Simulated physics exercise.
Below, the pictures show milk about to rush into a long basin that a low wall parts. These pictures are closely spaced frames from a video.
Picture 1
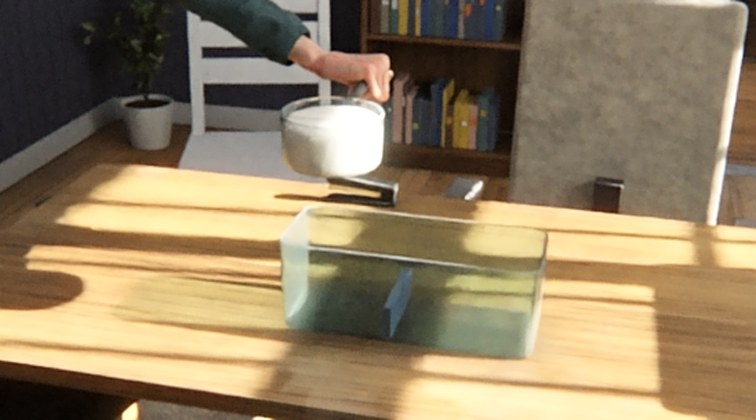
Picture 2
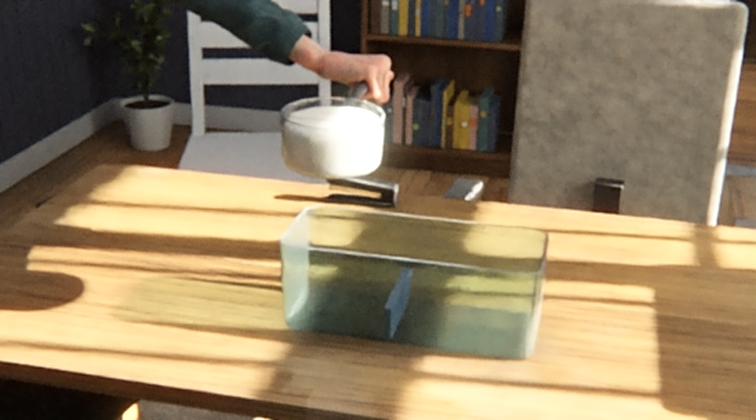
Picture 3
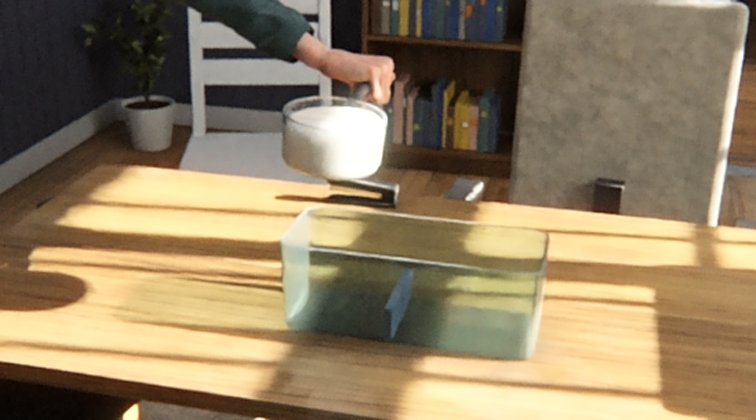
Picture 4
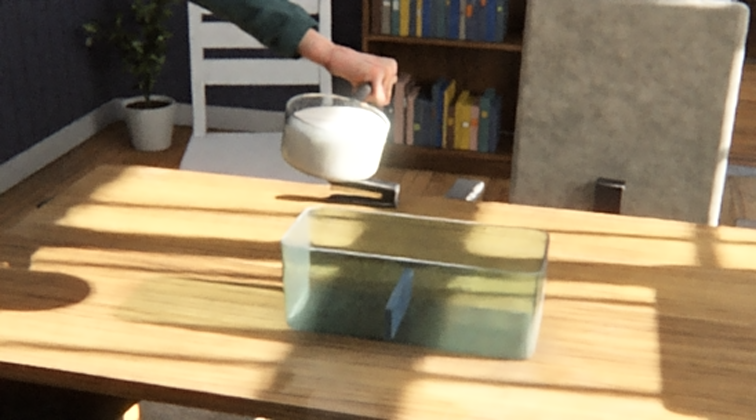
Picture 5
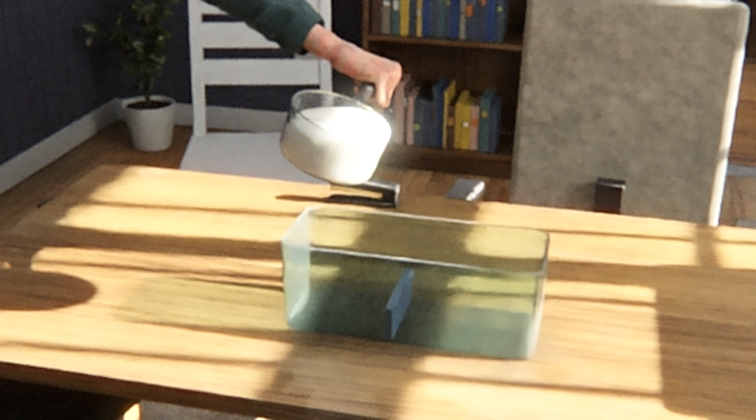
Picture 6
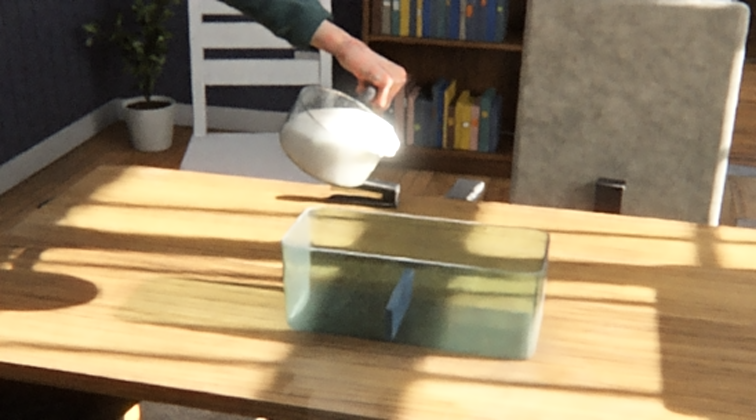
A hand gradually tilts a clear pot of milk to the right above a long basin.
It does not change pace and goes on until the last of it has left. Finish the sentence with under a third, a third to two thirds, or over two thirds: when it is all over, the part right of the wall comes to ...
When it is all over, the part right of the wall comes to over two thirds.
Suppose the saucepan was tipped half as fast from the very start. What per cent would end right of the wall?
Close to 85 per cent.
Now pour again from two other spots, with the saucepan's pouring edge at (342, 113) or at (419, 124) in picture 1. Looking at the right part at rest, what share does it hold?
30 % and 95 %.
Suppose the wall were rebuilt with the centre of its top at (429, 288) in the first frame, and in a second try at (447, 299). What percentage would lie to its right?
The first placement leaves close to 40 per cent, the second close to 10 per cent.
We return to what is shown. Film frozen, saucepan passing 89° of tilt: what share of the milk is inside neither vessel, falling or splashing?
It's close to 40 per cent.
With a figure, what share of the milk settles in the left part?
I'd put it at about 20 per cent.
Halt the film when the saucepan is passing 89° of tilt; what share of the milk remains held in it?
Close to 30 per cent.
A moment on, the saucepan is tipped on its side and 29 per cent is still to pour, 0 is left of the wall and 32 right of it.
Next, the saucepan is tipped right over and 6 per cent is still to pour, 10 is left of the wall and 78 right of it.
Then the saucepan is tipped right over and 1 per cent is still to pour, 16 is left of the wall and 82 right of it.
Later the saucepan is tipped right over and 0 per cent is still to pour, 18 is left of the wall and 82 right of it.
Finally, 18 per cent lies left of the wall, 82 right of it and 1 outside.
